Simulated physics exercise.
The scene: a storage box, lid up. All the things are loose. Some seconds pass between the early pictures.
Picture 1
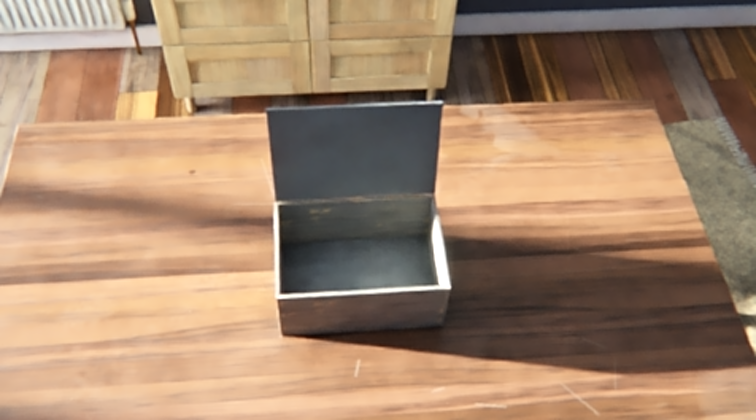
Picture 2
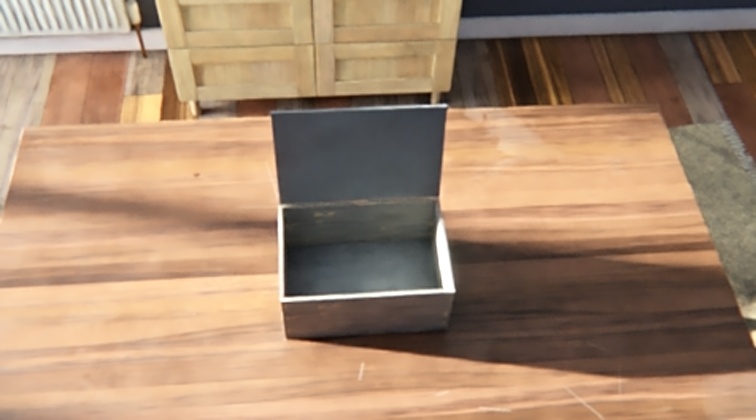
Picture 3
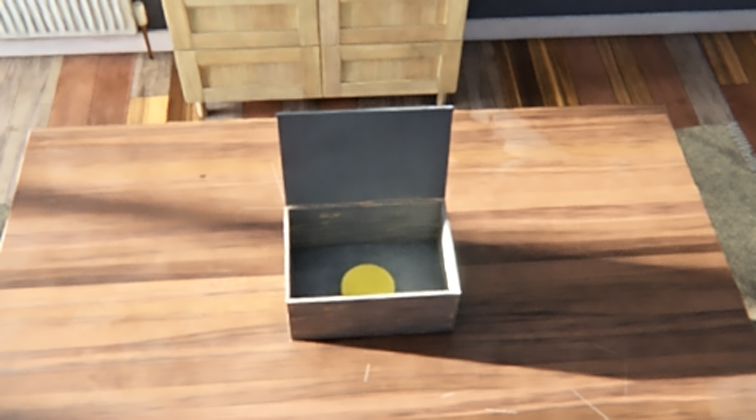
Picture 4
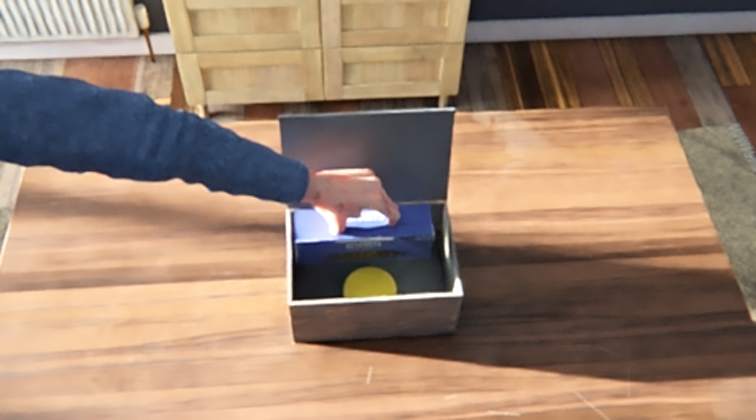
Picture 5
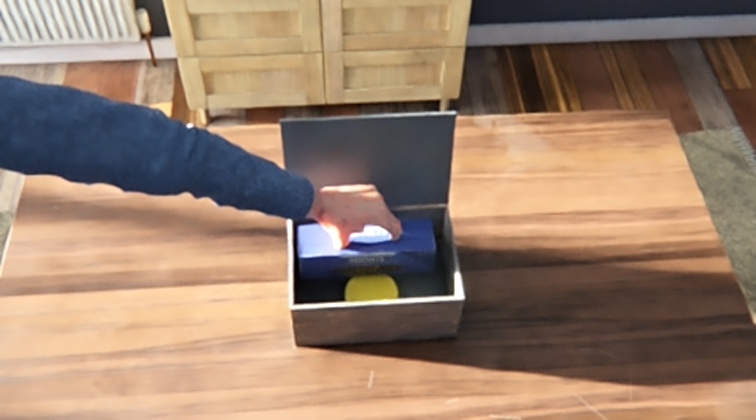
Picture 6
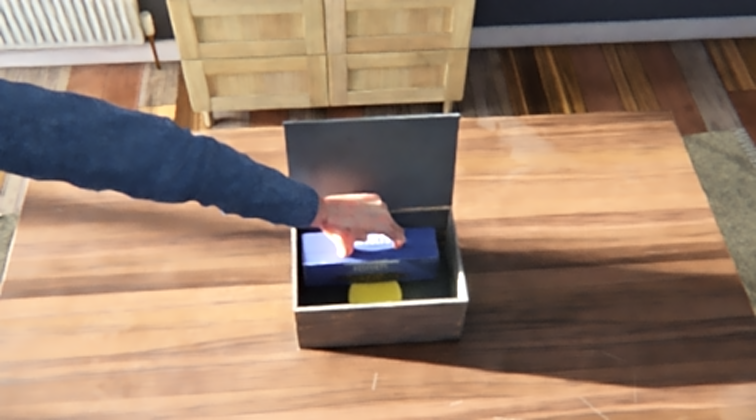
A yellow disc appeared inside the open, empty box on the wooden table, and then a hand in a blue sleeve reached in from the left and lowered a blue carton into the box.
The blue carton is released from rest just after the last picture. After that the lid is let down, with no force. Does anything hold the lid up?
Outcome: The lid shuts flat.
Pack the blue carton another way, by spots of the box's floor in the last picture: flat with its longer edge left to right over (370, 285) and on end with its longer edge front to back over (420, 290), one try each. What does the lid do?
First try: It closes; second try: It will not close.
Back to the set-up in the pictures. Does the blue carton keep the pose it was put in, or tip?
The blue carton tips.
Then, 1.00 s past the last view, lid starting down; blue carton on its side near (367, 261).
Then, 1.60 s past the last view, lid 57° above the rim; blue carton on its side near (367, 261).
Then, 1.90 s past the last view, lid 17° above the rim; blue carton on its side near (367, 261).
Finally, lid shut; down or leaning hard in the box, blue carton; yellow tub still in place. Final places as the last picture's camera would see them, blue carton near (367, 261).
